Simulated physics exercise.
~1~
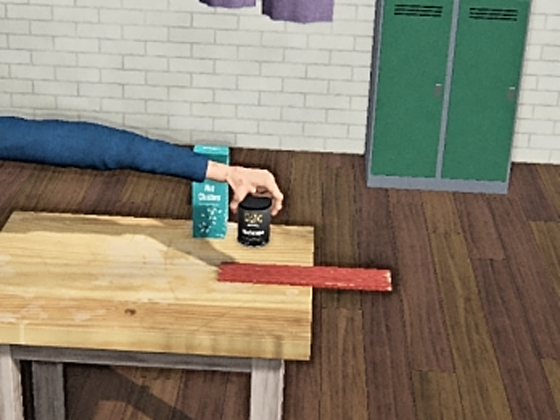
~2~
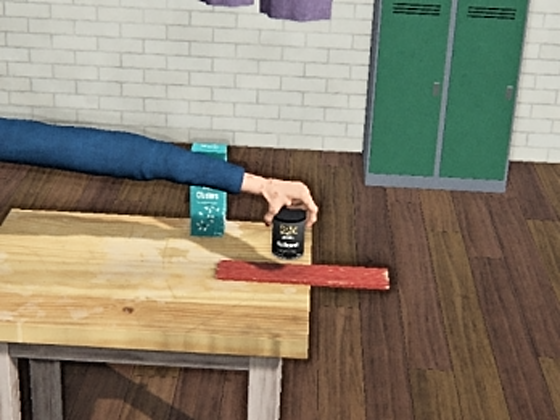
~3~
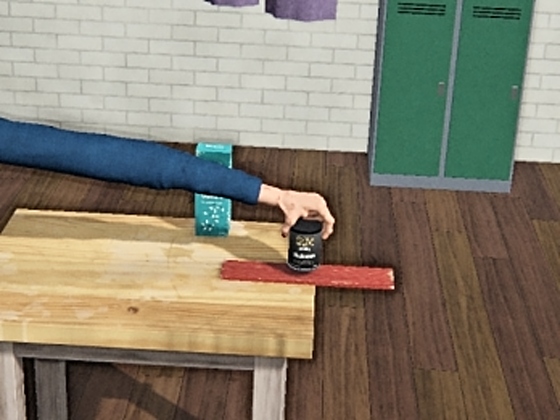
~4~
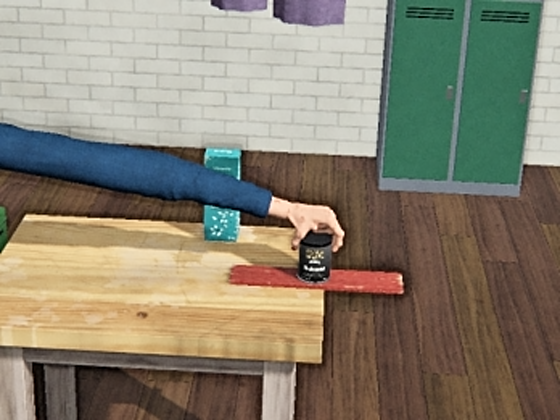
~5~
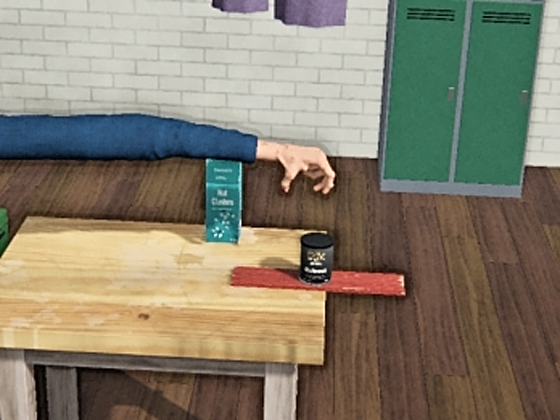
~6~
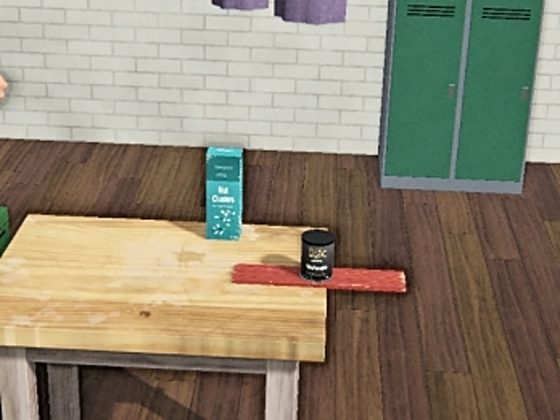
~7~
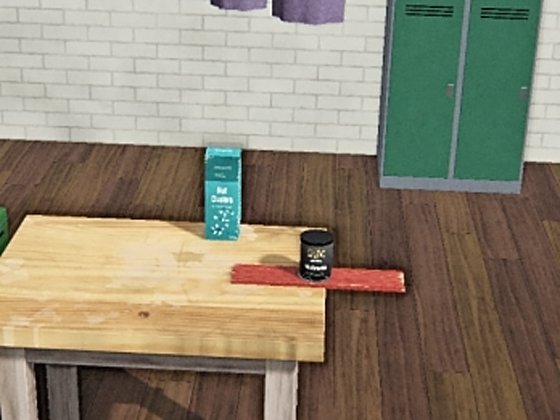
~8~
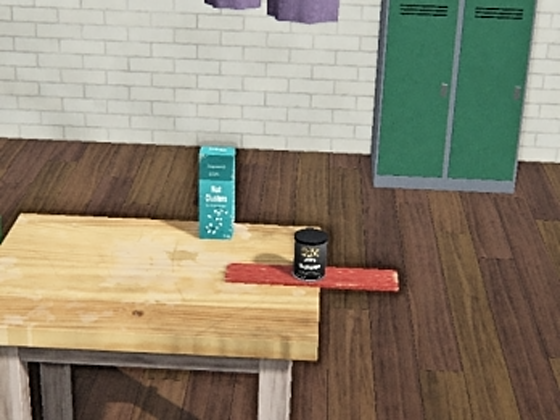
Hand sliding a black tin right onto a red plank overhanging a wooden table, then withdrawing, leaving tin and plank still.
